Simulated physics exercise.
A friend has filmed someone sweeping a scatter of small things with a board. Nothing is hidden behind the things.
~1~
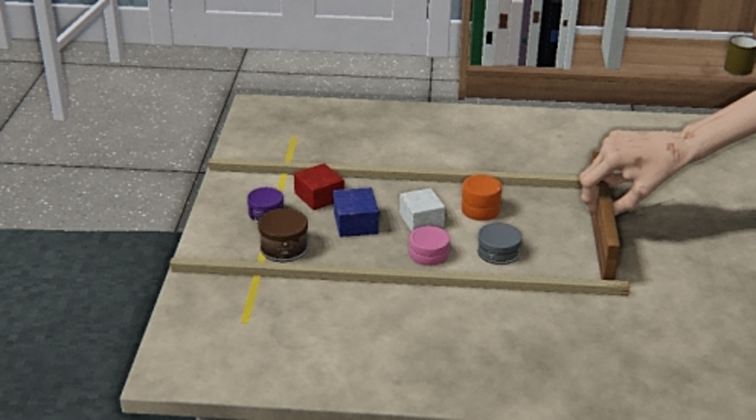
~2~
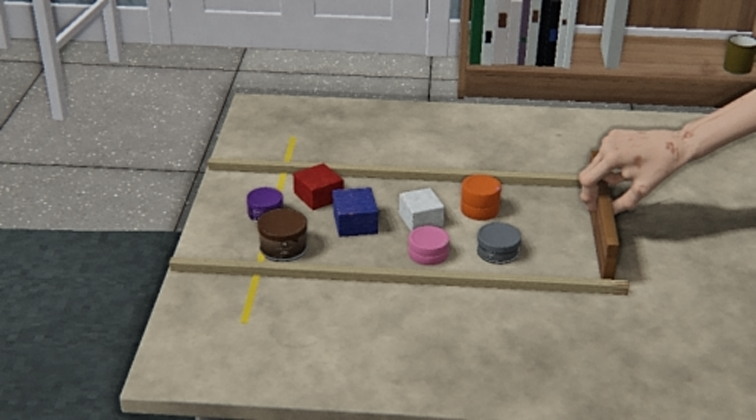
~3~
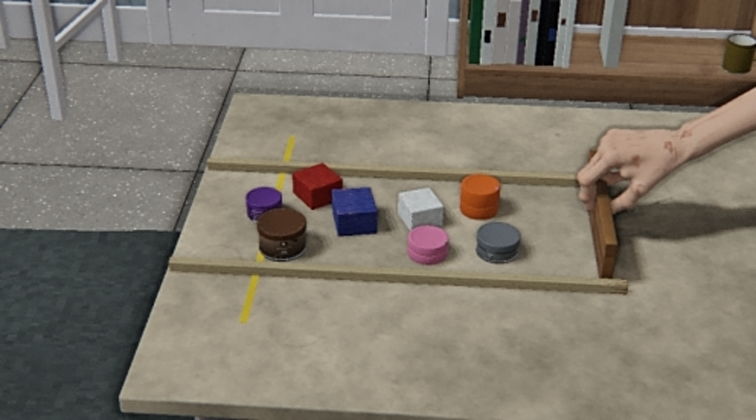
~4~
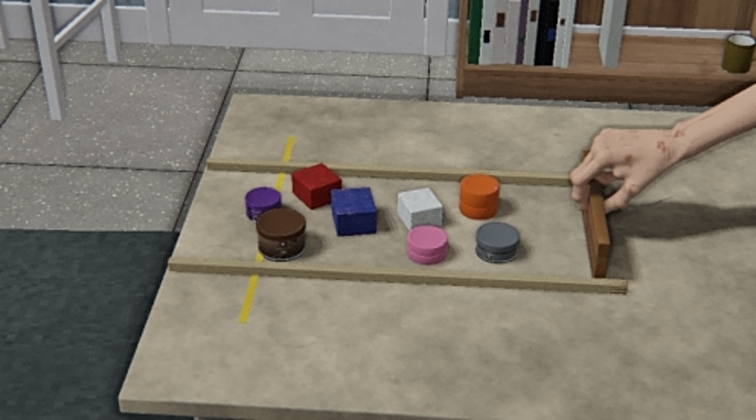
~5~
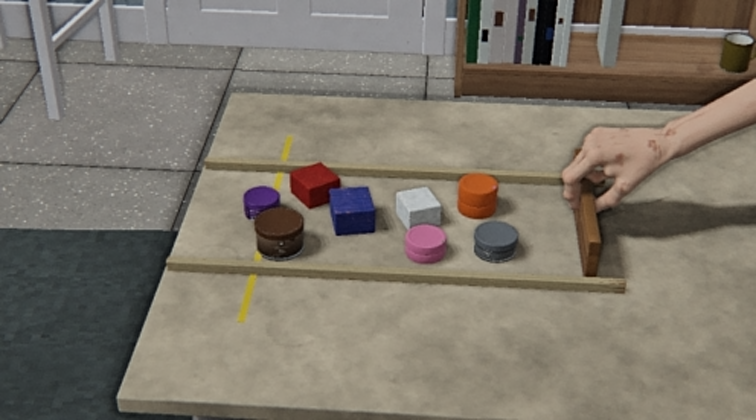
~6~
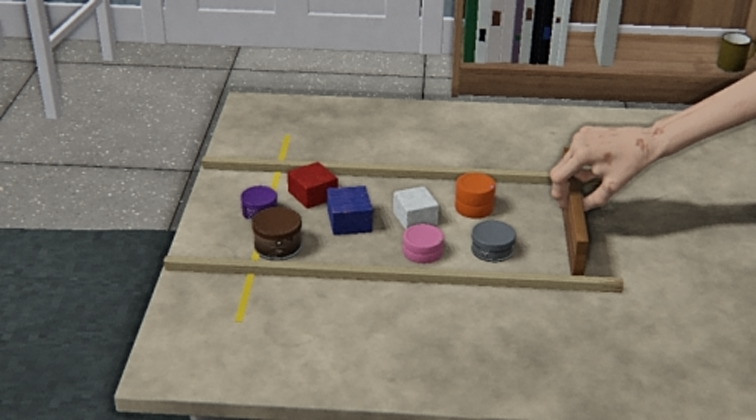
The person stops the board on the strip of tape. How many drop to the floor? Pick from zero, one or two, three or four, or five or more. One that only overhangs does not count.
Here the number that fall off is one or two.
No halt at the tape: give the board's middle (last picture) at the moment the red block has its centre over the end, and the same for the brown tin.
At (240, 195) for the red block; at (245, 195) for the brown tin.
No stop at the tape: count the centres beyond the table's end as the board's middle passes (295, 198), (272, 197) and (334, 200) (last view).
In that order 0, 1 and 0.
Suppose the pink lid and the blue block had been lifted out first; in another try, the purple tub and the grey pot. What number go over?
It would be 0 and 0.
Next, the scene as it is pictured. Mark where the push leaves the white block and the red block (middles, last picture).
The white block stops around (250, 200); the red block around (219, 175).
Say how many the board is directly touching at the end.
That makes 4.
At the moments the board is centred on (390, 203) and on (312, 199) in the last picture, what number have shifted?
First 5, then 8.
Soon after, none off yet; purple tub at rest near (259, 204); brown tin at rest near (277, 234); red block at rest near (313, 185).
After that, none off yet; purple tub displaced about its own width near (225, 200); brown tin displaced about its own width near (227, 231); red block displaced about its own width near (265, 182).
In the end, the number that fall off is one or two; gone, purple tub.
